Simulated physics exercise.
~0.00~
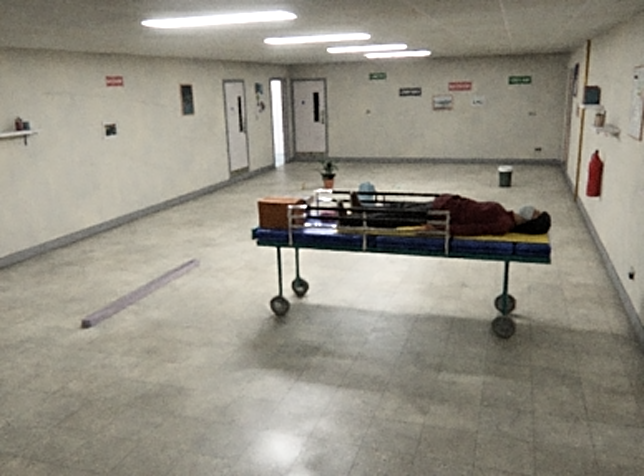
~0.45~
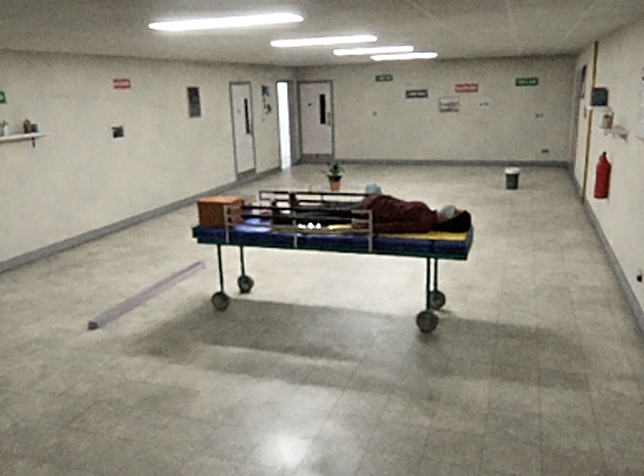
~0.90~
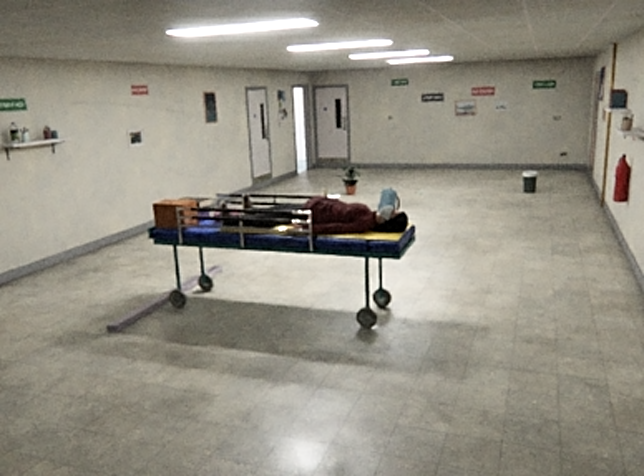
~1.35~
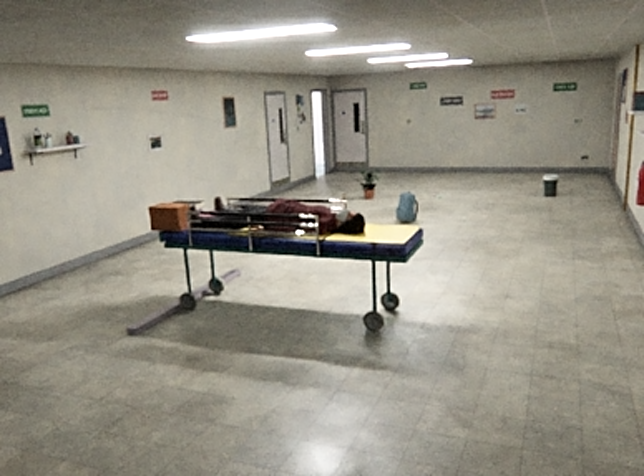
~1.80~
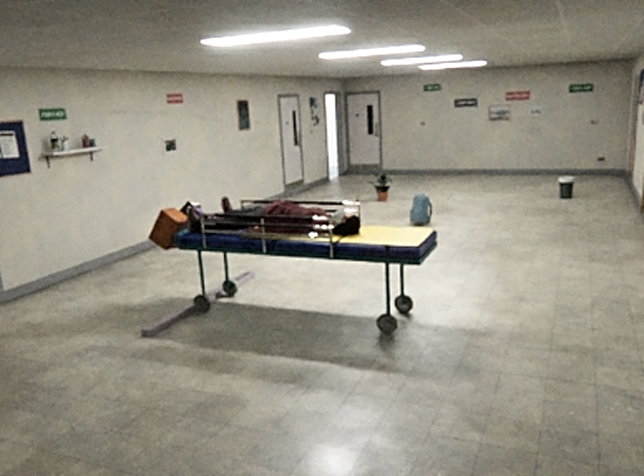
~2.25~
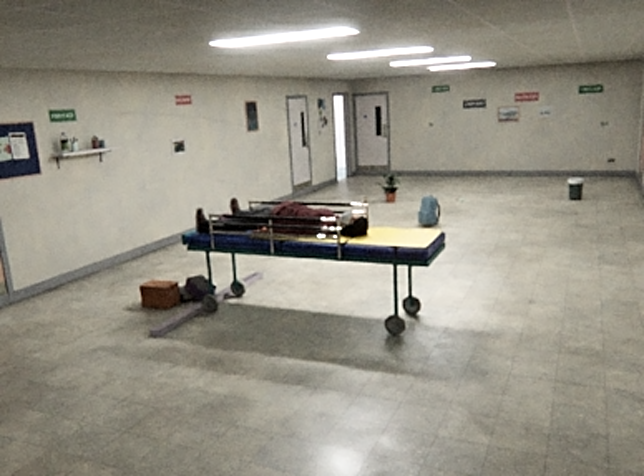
A person in dark red lies limp on a blue trolley with a yellow mattress top and side rails, seen from slightly above in a long, pale room with a tiled floor. An orange-brown box and dark items sit by the feet at the left end. The trolley rolls left toward a low strip on the floor as the view pans slightly left, and it stops there. The body slides further toward the left end, baring the yellow surface. The box tips over the edge, dark things following, and they land on the floor while the person stays aboard.
